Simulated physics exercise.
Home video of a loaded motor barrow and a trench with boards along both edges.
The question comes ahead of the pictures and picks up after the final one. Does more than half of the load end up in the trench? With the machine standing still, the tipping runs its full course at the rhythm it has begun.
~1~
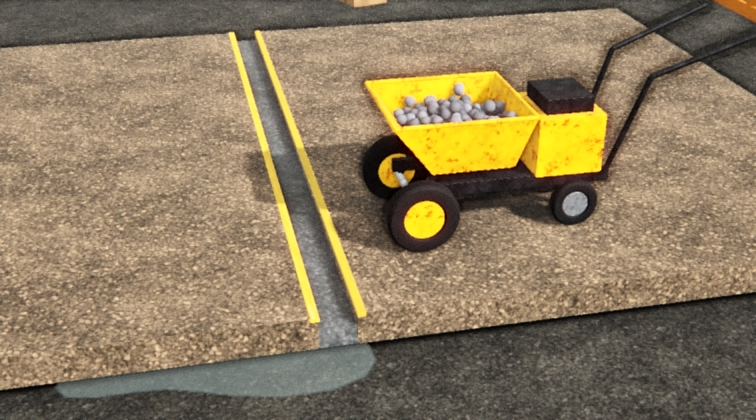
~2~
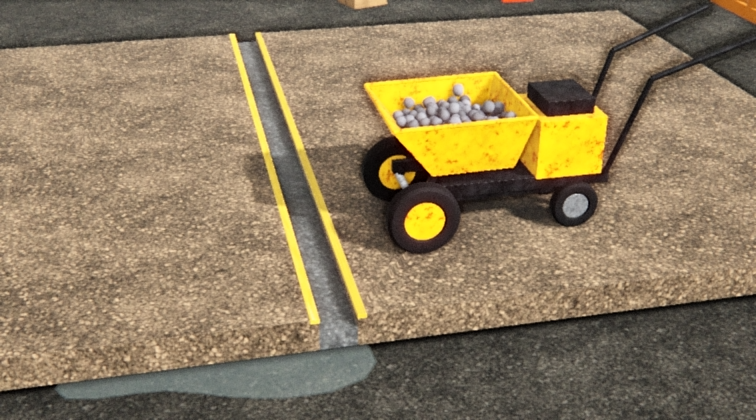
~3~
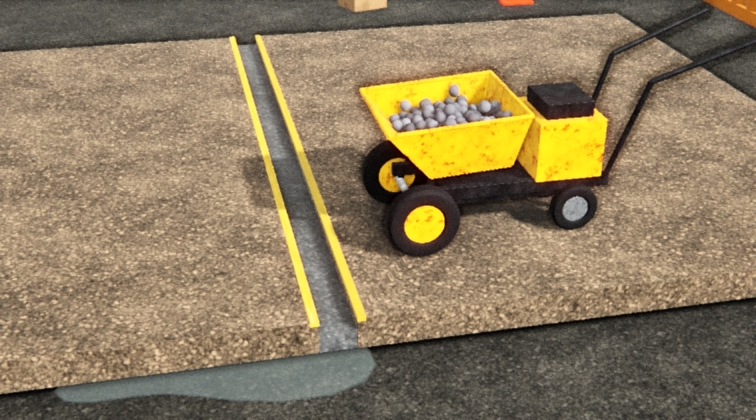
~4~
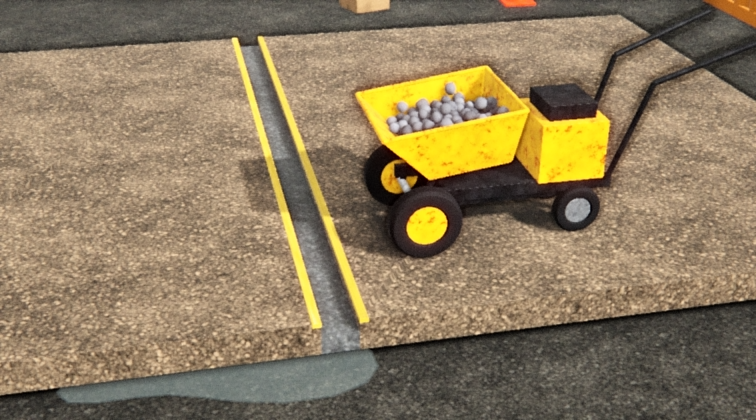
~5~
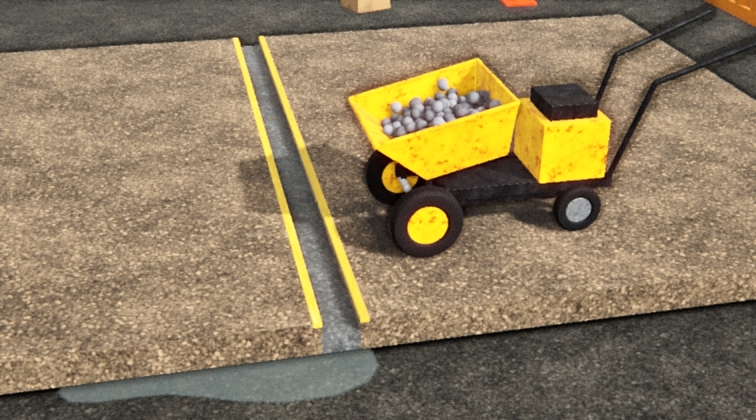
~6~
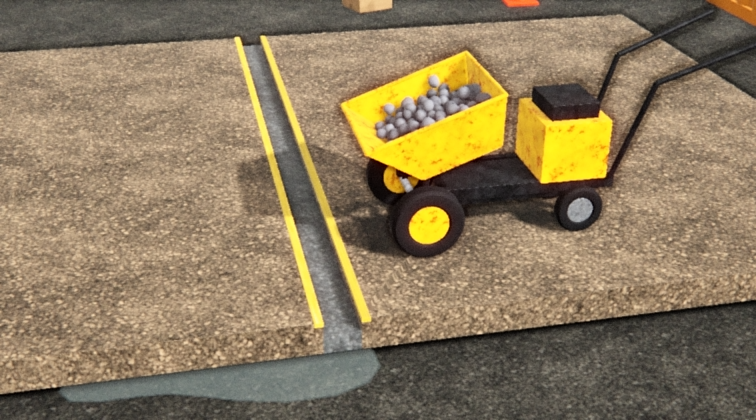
No.
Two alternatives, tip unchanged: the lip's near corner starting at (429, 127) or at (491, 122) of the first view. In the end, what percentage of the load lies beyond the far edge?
That works out to 10 per cent for the first position and 0 per cent for the second.
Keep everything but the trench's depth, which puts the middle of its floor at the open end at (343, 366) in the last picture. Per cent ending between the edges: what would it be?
I'd say roughly 40 in a hundred.
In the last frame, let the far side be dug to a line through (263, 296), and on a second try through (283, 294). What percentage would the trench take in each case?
Well, it'd be something like 70 per cent the first time and 60 per cent the second.
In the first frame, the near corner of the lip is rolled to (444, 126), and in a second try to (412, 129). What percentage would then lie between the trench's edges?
In order: 40 % and 40 %.
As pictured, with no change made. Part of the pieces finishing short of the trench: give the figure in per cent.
About 0 %.
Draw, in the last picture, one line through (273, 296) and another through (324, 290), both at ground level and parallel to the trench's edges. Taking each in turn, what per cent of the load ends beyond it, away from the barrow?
That's 20 per cent for the first and 60 per cent for the second.
Just after the last frame, skip tipped steeply; every one in the skip.
A moment on, skip tipped right over; the larger part in the skip; about a tenth in or heaped over the trench; about a tenth beyond it; just a few falling.
Further on, skip tipped right over; roughly a quarter in the skip; roughly a quarter in or heaped over the trench; roughly half beyond it.
When it is over, skip tipped right over; roughly a quarter in the skip; roughly a quarter in or heaped over the trench; roughly half beyond it.
